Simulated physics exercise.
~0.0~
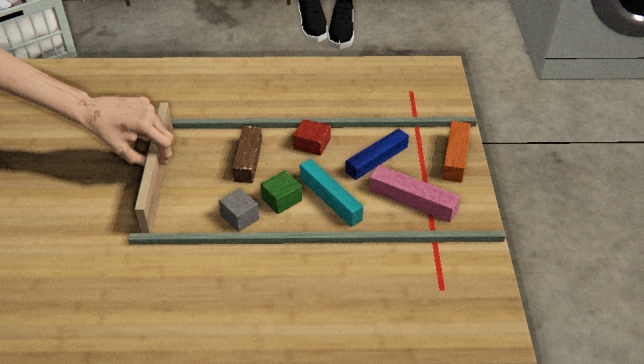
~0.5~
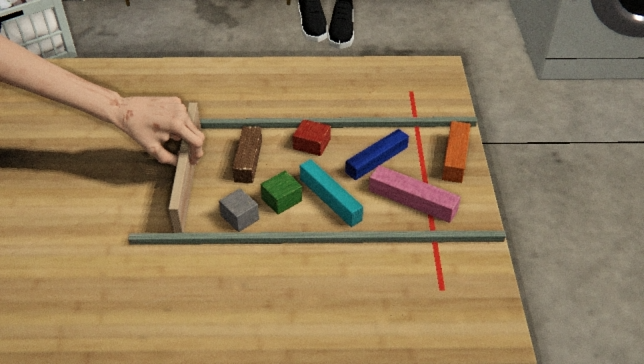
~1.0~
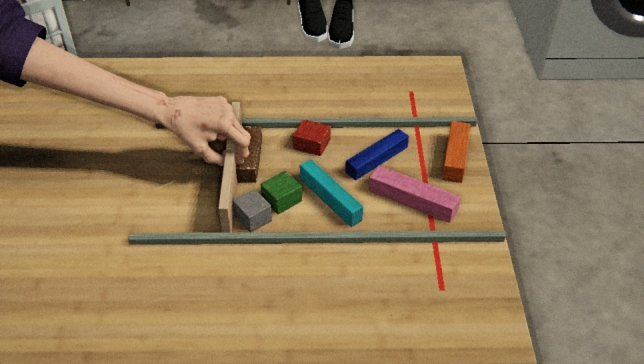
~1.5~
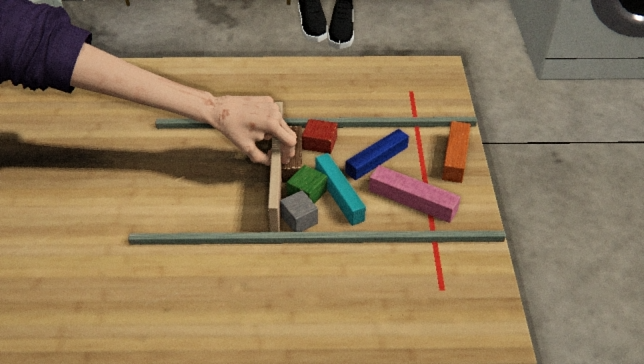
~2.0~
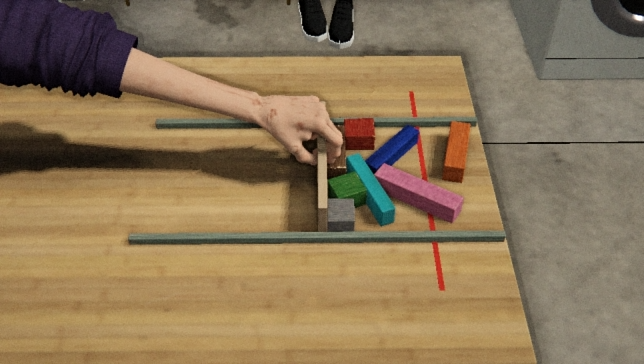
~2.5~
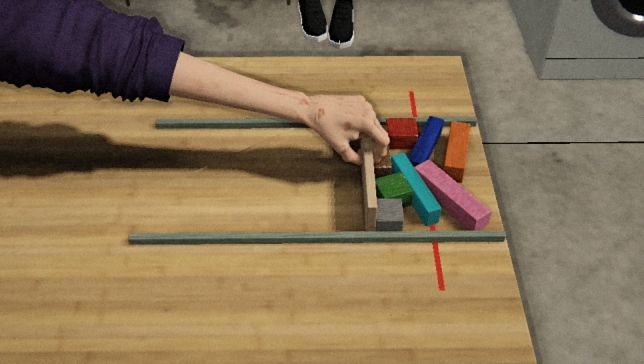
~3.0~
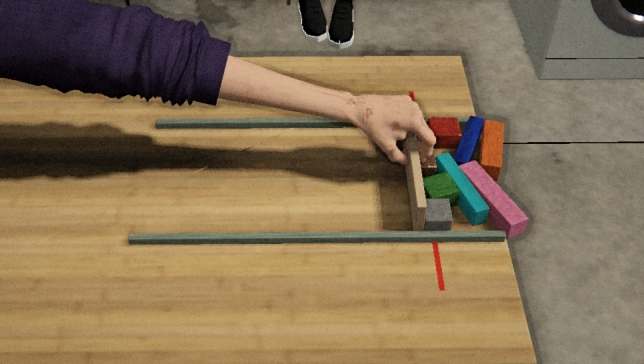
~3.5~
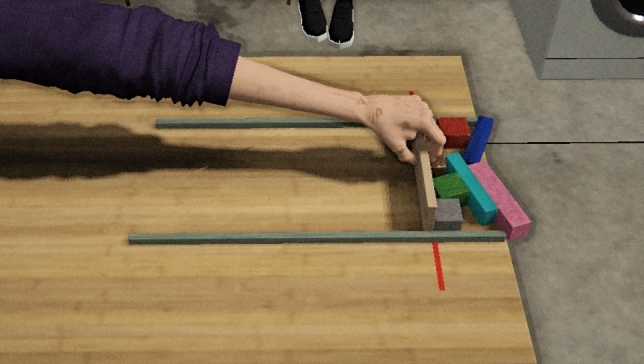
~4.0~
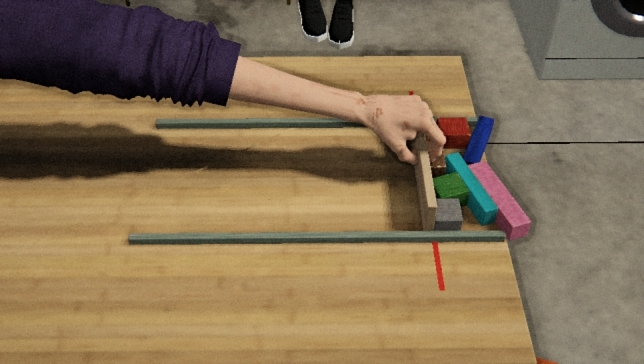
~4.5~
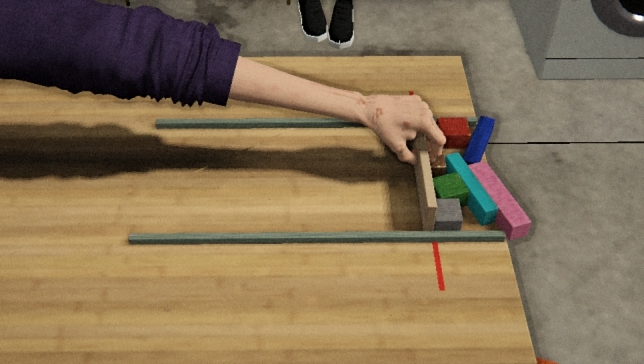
Hand pushing a wooden board right along a channel, bunching coloured blocks at the table's end until the orange one falls off.
